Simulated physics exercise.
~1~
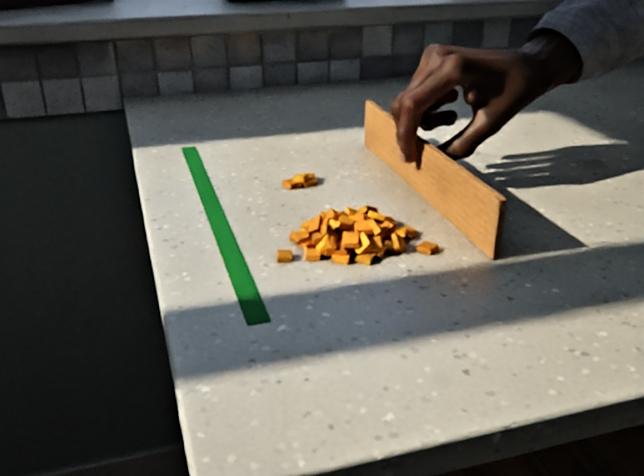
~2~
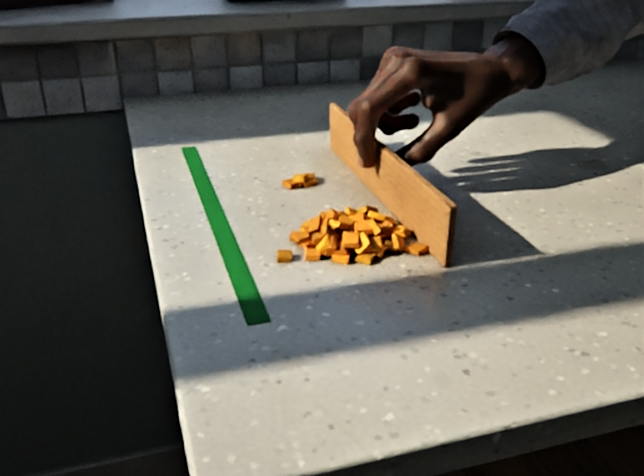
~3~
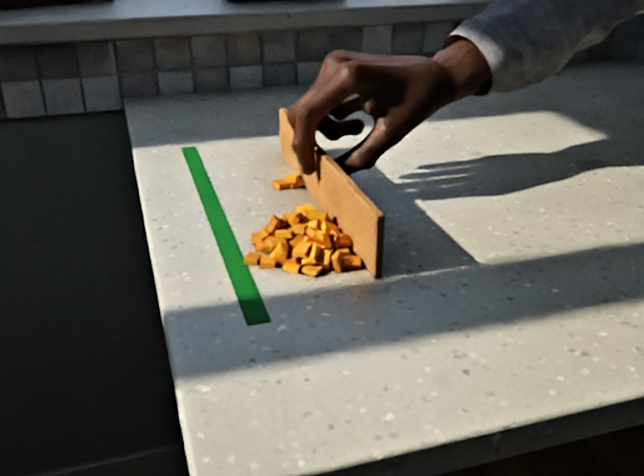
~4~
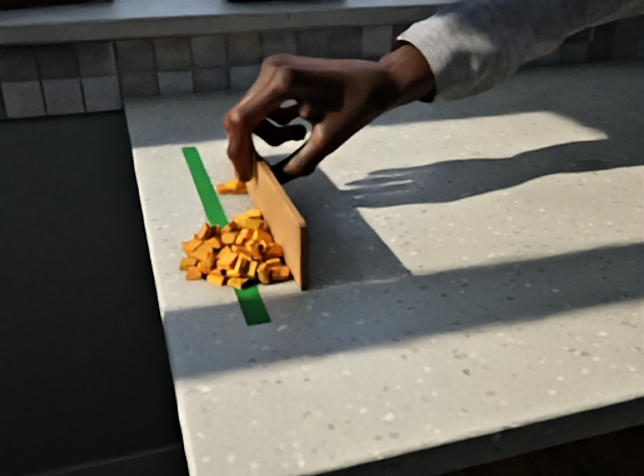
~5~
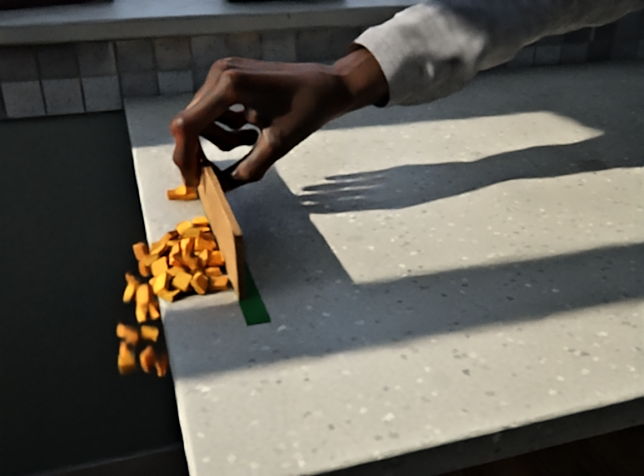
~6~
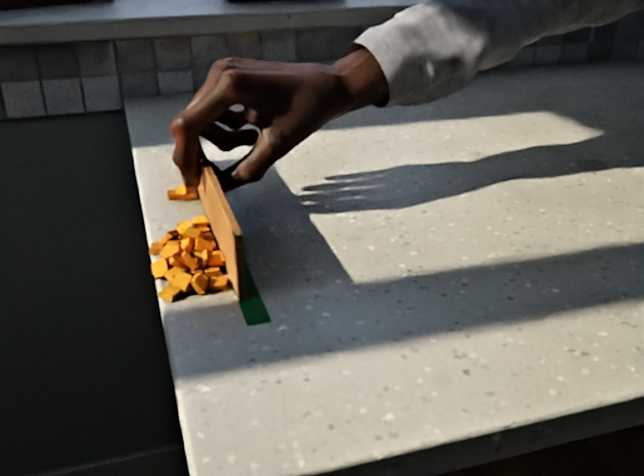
The footage shows a hand sliding an upright piece of card leftward across a speckled counter, pushing two groups of orange bits over a green tape line; the card stops at the tape as some of the larger near pile drops off the edge, while the small far group stays on top.
